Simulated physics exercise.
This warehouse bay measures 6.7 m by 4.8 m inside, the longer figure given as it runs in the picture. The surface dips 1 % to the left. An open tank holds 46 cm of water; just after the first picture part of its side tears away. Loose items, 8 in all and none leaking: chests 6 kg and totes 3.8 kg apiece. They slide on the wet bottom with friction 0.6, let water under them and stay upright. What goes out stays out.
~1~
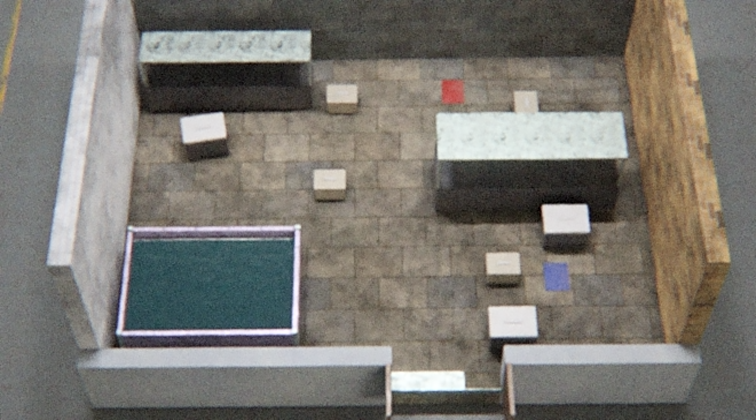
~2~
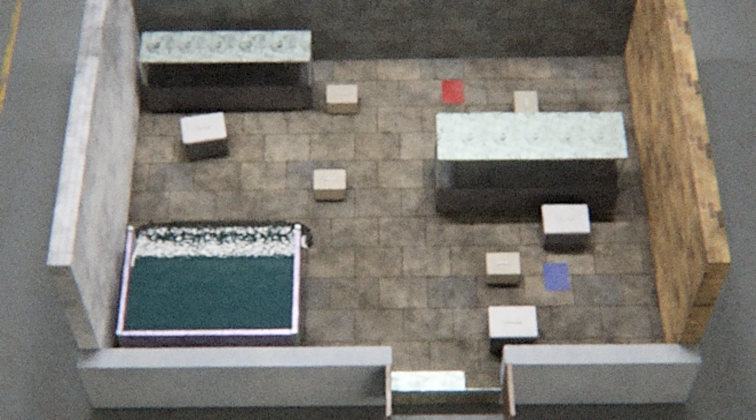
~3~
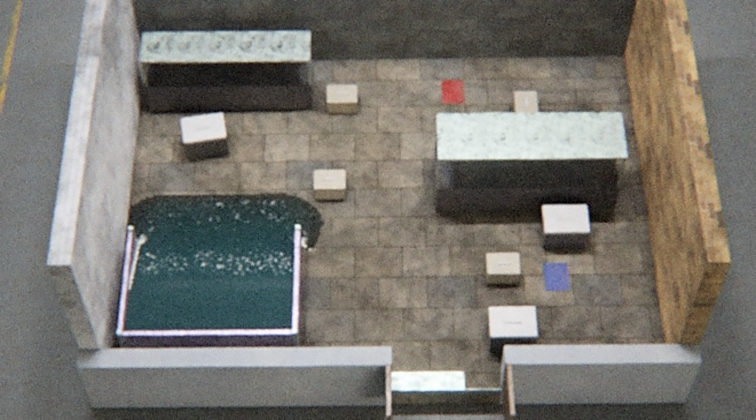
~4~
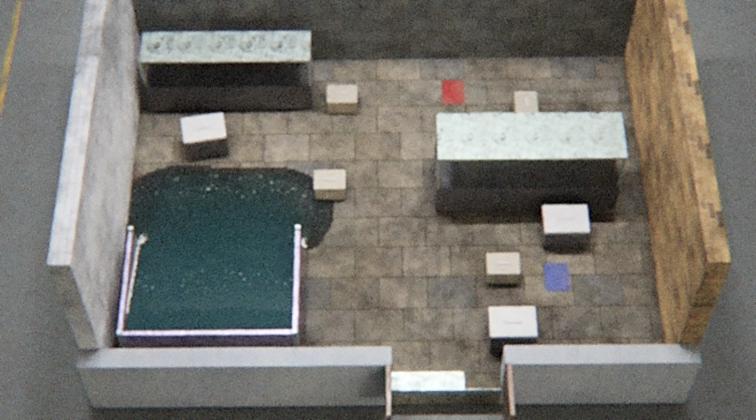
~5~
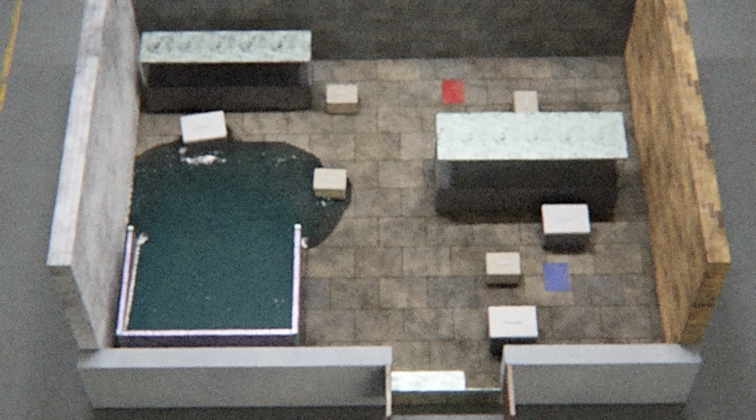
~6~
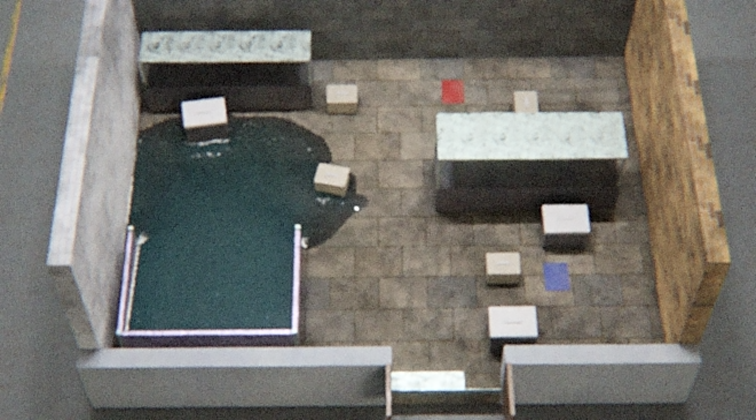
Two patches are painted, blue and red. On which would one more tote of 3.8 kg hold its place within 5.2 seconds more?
Put it on blue.
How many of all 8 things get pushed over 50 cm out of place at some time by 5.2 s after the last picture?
I count 5.
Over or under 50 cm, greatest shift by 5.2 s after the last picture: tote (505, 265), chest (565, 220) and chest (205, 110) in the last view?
In turn: Under, less, past it.
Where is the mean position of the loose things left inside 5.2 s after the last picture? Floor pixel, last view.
Near (546, 184).
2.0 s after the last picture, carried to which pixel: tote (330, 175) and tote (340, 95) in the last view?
Near (457, 84) and (437, 52).
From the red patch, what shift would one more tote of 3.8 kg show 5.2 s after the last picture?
About 200 cm.
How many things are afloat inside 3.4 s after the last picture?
I count 4.
Then, 0.5 s after the last picture on blue it would be 0 cm off in 0 cm of water; on red it would be 0 cm off in 0 cm of water.
Then, 2.0 s after the last picture on blue it would be 0 cm off in 0 cm of water; on red it would be 25 cm off in 3 cm of water.
Then, 3.4 s after the last picture on blue it would be 0 cm off in 0 cm of water; on red it would be 216 cm off in 4 cm of water.
Then, 5.2 s after the last picture on blue it would be 0 cm off in 1 cm of water; on red it would be 223 cm off in 12 cm of water.
